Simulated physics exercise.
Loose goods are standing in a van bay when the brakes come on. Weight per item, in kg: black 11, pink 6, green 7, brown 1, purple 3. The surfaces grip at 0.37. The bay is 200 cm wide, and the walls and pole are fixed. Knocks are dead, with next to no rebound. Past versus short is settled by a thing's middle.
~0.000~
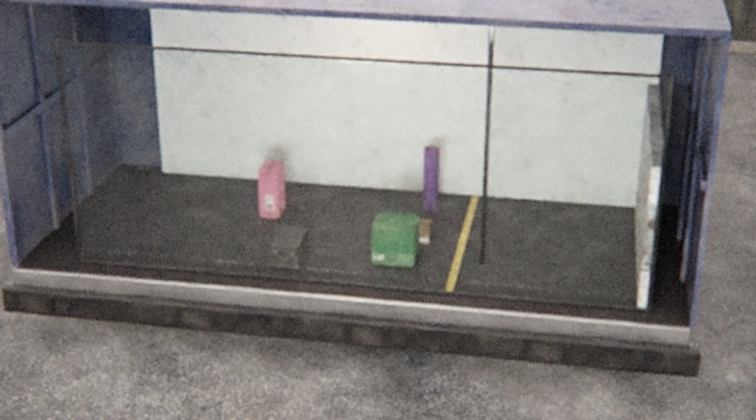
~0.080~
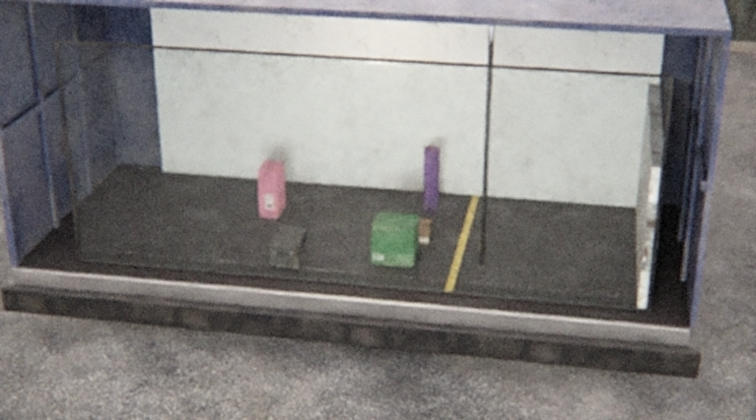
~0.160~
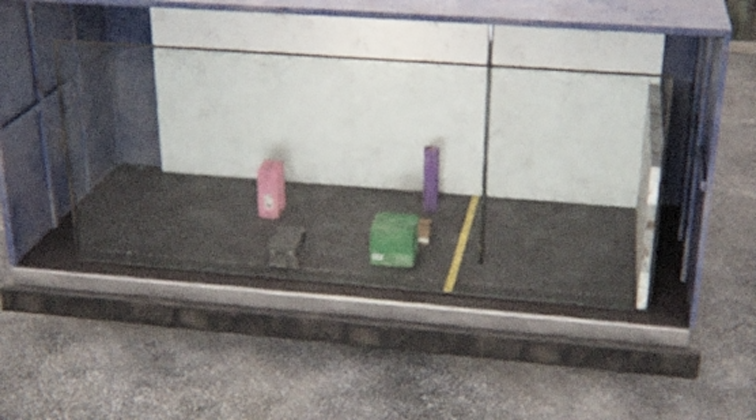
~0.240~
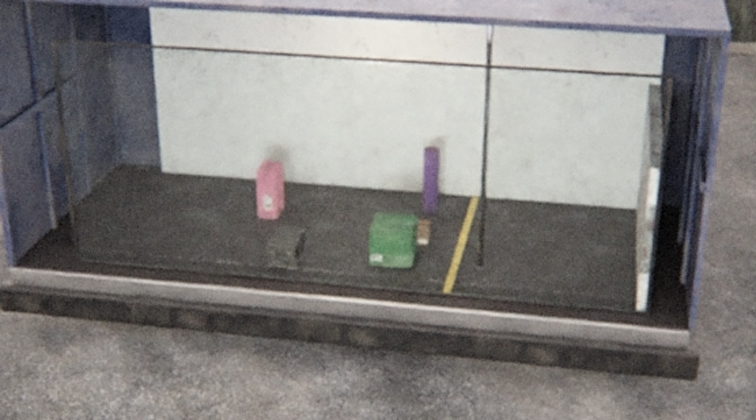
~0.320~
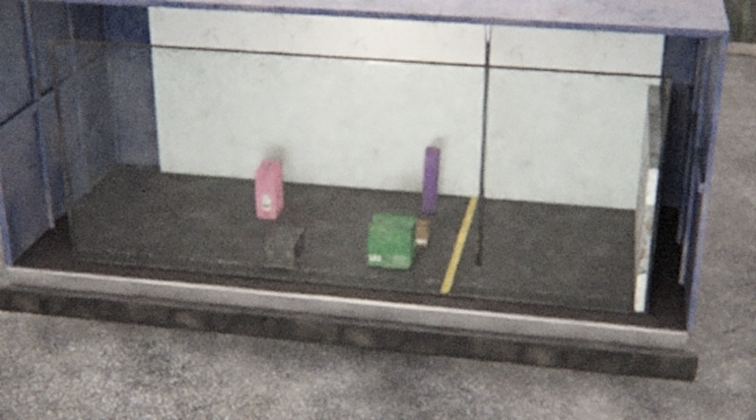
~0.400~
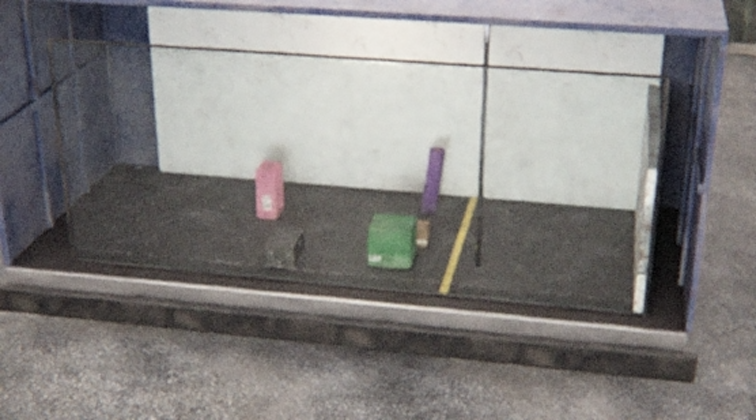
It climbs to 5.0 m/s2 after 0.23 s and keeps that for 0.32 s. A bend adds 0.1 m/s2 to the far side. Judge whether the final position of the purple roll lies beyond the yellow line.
Looks like it travels over the line.
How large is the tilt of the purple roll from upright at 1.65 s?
Roughly 90°.
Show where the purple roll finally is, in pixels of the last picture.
You'll find it around (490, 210) at the end.
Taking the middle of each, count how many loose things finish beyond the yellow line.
1.
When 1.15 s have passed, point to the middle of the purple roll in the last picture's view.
At that moment it is near (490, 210) in the last picture's view.
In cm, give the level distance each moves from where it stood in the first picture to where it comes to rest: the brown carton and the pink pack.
Distances - brown carton 20, pink pack 20.
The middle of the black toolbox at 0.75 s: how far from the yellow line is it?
Position: Approx. 125 cm short.
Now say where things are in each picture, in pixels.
Purple roll (431, 180), green carton (396, 240), brown carton (412, 231), yellow line (450, 286), in the first picture.
Purple roll (431, 180), green carton (395, 240), brown carton (412, 231), in the second picture.
Purple roll (431, 180), green carton (395, 240), brown carton (412, 231), in the third picture.
Purple roll (431, 181), green carton (394, 241), brown carton (411, 232), in the fourth picture.
Purple roll (431, 181), green carton (392, 241), brown carton (410, 232), in the fifth picture.
Purple roll (433, 181), green carton (392, 241), brown carton (410, 233), yellow line (445, 288), in the sixth picture.
After 0.75 s the purple roll is 5 cm past the yellow line, tilted 85°, near (474, 205) in the last picture's view.
After 1.15 s the purple roll is 19 cm past the yellow line, tilted 90°, near (490, 210) in the last picture's view; the green carton 33 cm short of the yellow line, tilted 0°.
After 1.65 s the purple roll is 19 cm past the yellow line, tilted 90°, near (490, 210) in the last picture's view.
When all is still (1.9 s), black toolbox stops short of the yellow line; pink pack stops short of the yellow line; green carton stops short of the yellow line; brown carton stops short of the yellow line; purple roll crosses the yellow line.
